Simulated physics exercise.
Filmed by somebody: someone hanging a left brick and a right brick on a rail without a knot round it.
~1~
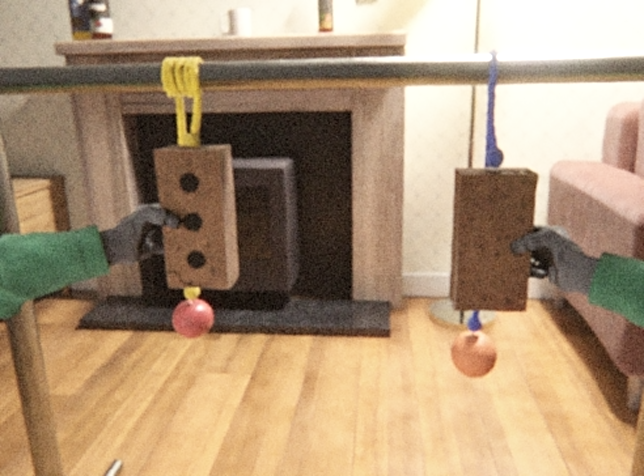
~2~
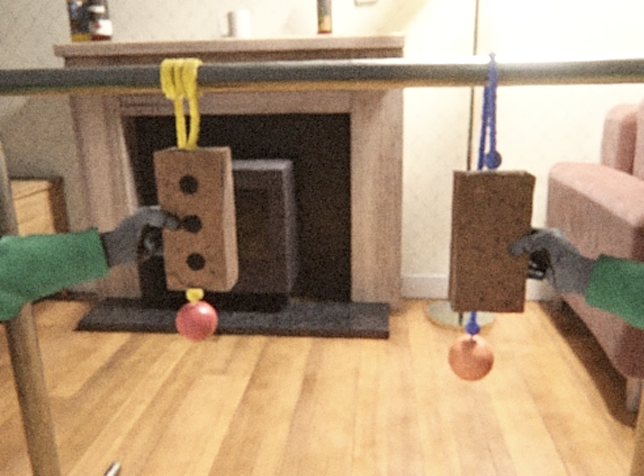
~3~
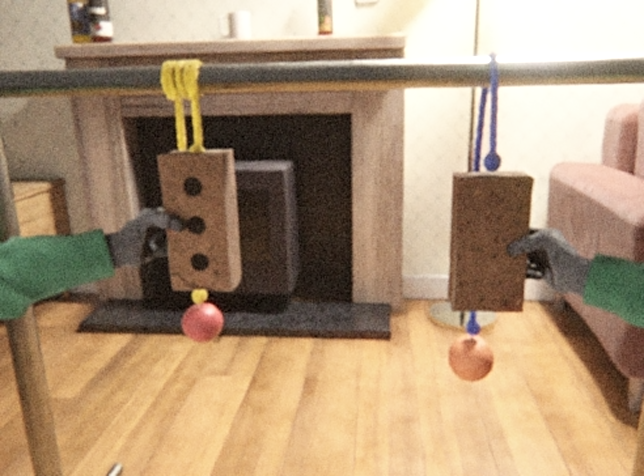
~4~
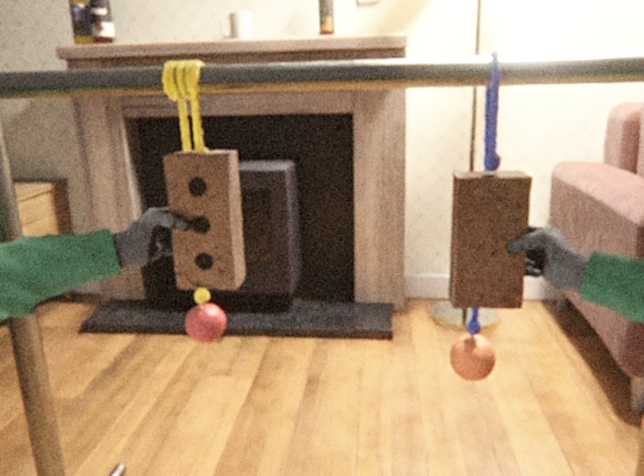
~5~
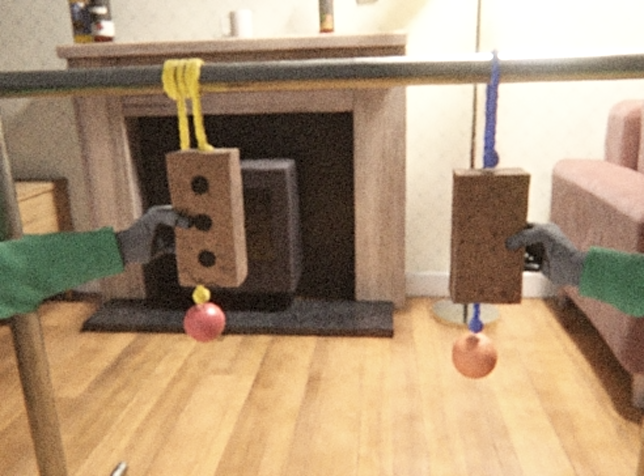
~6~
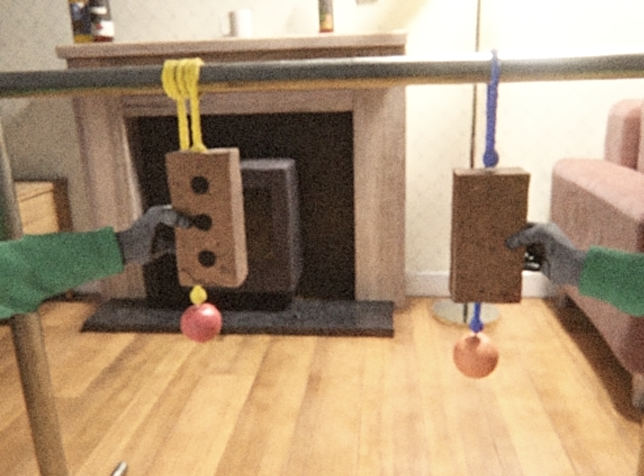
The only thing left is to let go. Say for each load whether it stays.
The left brick stays; the right brick does not stay.
Then, 0.56 s later than the last view, left brick in the air near (206, 226); right brick dropping near (475, 455).
Then, 0.90 s later than the last view, left brick in the air near (206, 225); right brick on the floor.
Finally, left brick in the air near (206, 223); right brick on the floor. The left brick is held and the right brick pulls its rope through.
